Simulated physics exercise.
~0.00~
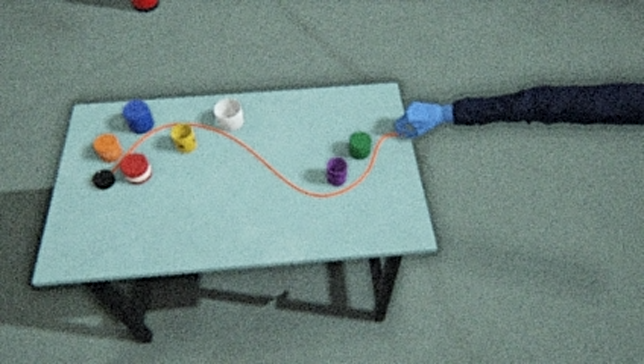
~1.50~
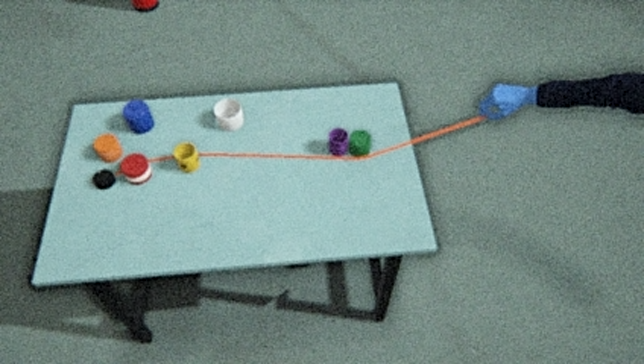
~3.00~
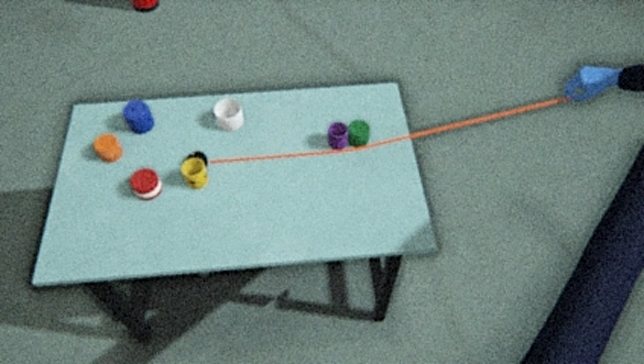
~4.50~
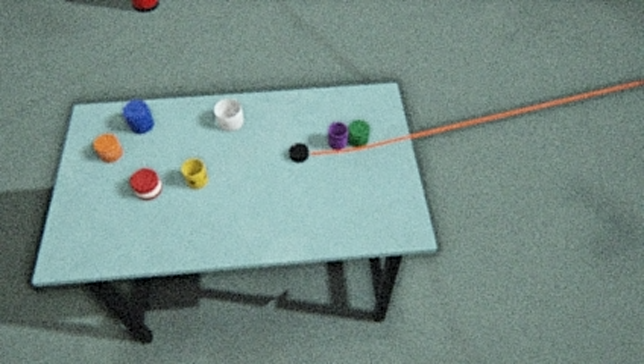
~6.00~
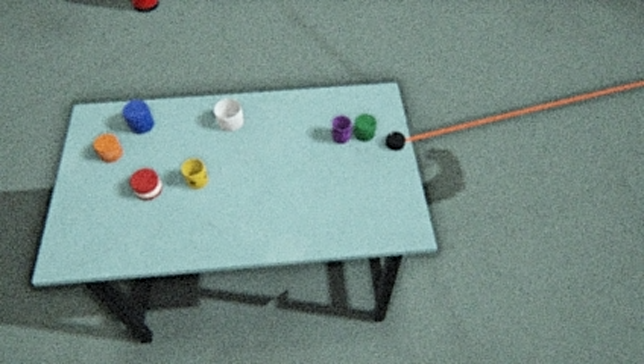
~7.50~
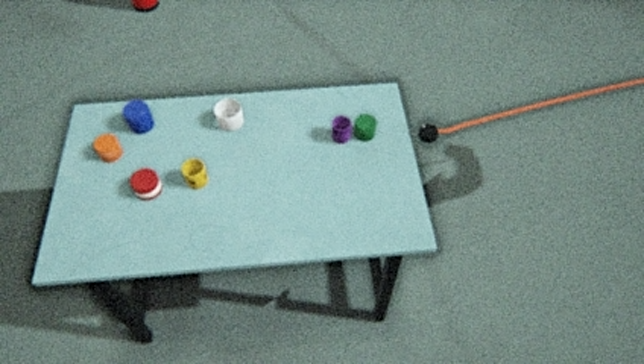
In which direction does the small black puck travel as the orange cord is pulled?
It travels to the right, crossing the table from the left side and going past the right edge.
